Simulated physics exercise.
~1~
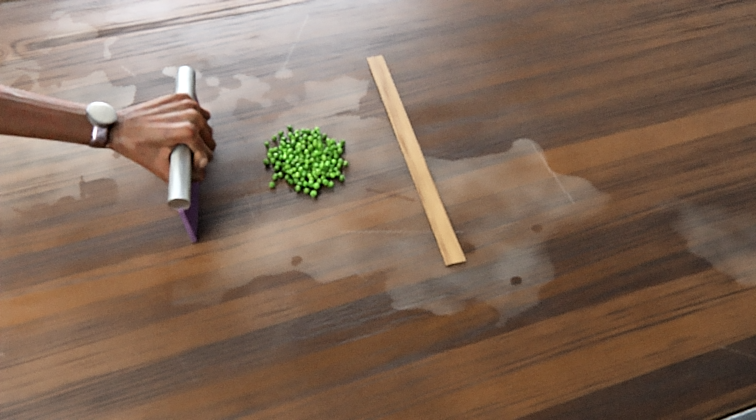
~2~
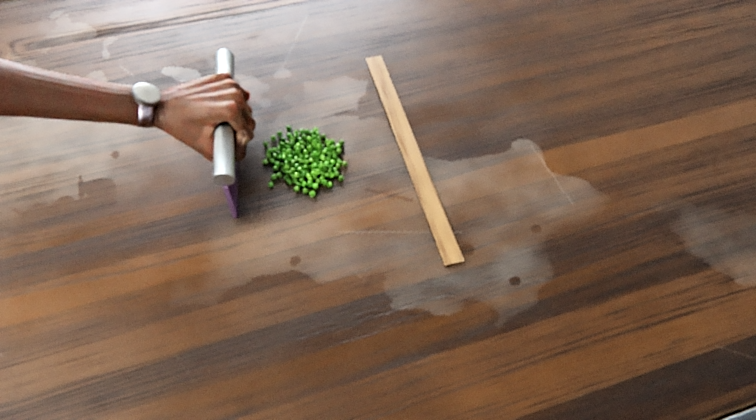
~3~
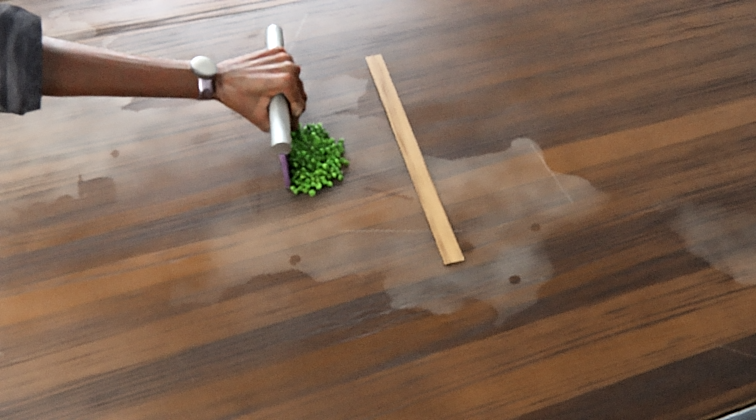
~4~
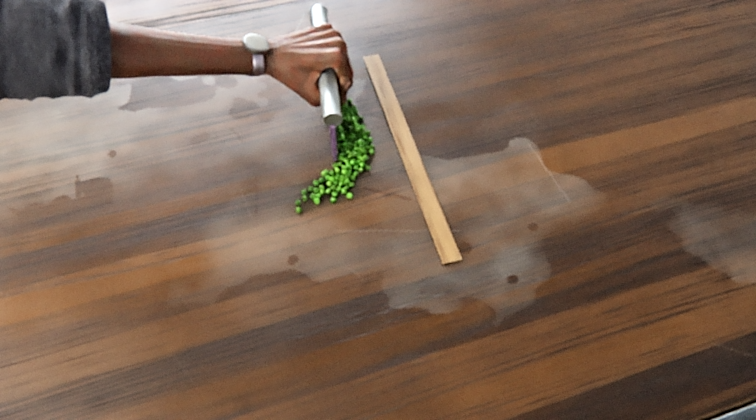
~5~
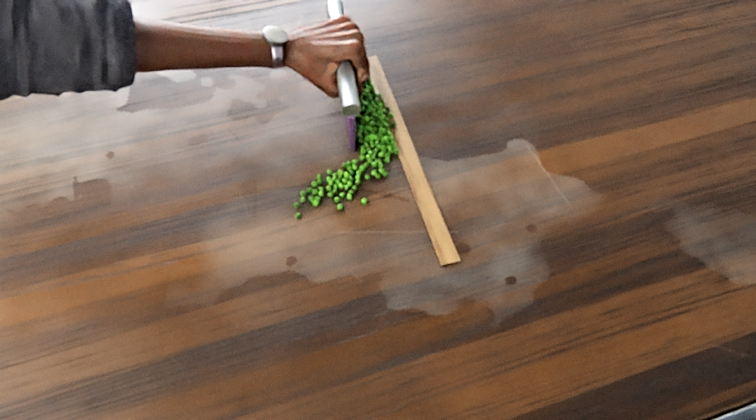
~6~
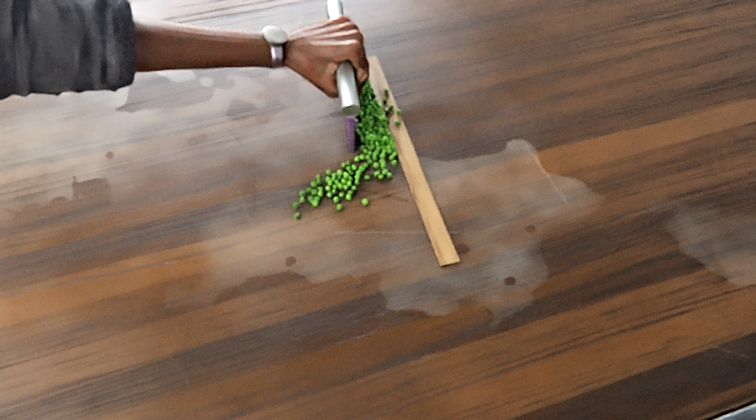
We see a hand with a wristwatch push a scraper rightward and slightly away across a wooden surface into a pile of green peas, spreading them into a curved trail that reaches a fixed wooden strip, where the scraper stops with only a few peas on the strip.
